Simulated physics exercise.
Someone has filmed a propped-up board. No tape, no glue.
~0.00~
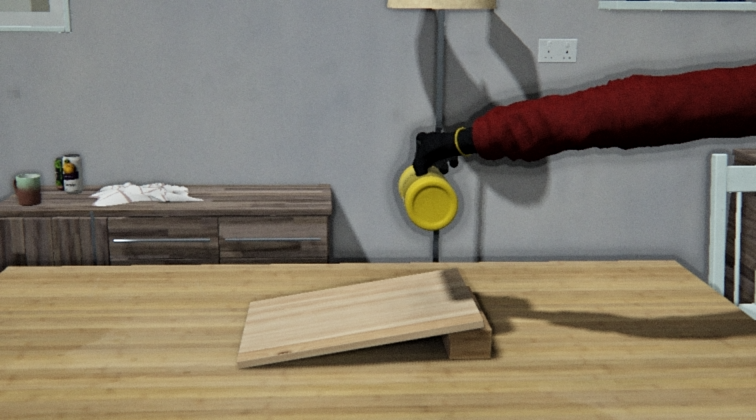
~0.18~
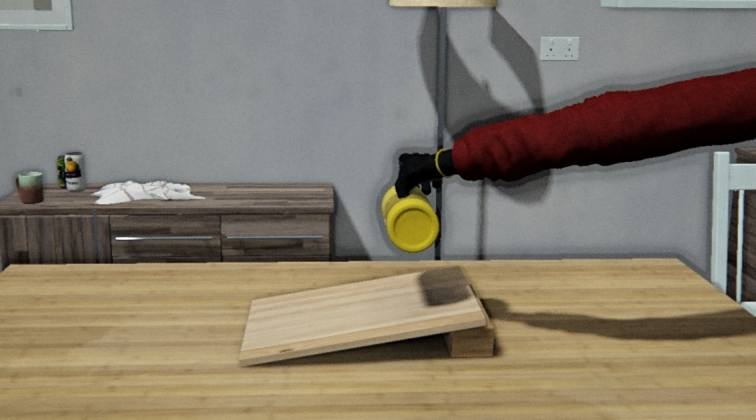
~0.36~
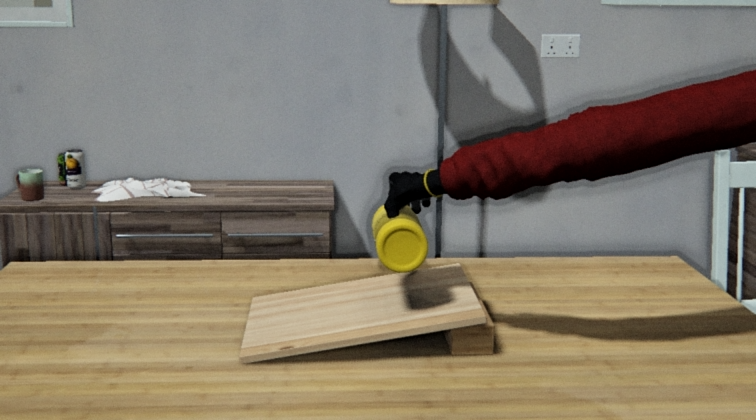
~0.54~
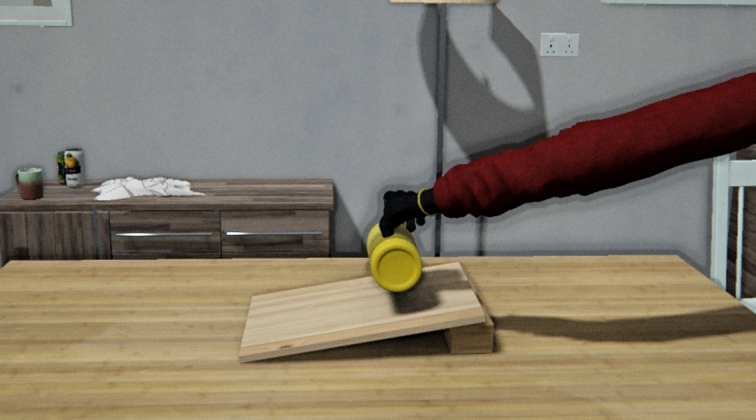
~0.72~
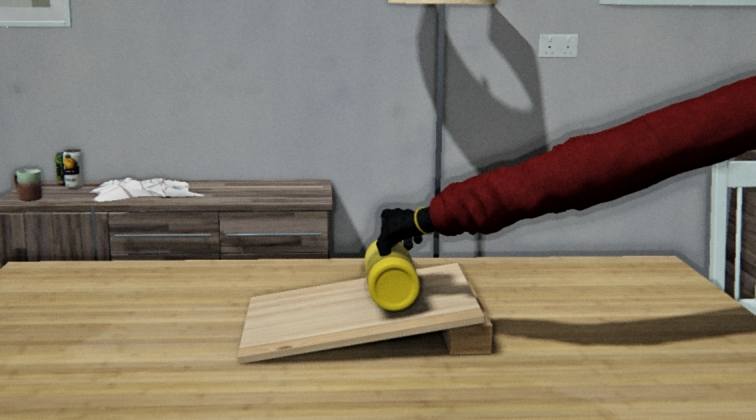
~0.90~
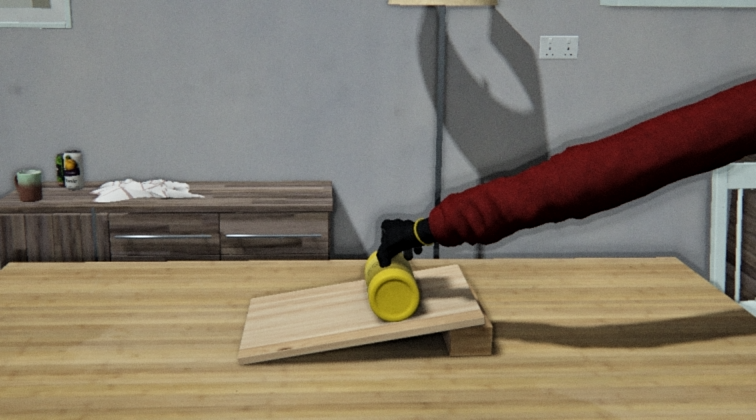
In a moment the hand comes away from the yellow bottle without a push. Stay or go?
It goes downhill.
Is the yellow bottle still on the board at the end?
It leaves the board.
By 1.80 s, yellow bottle now off the board.
By 2.40 s, things are still on the move.
By 2.90 s, as before.
When it is over (3.2 s), off the board, yellow bottle. The yellow bottle slides or rolls down.
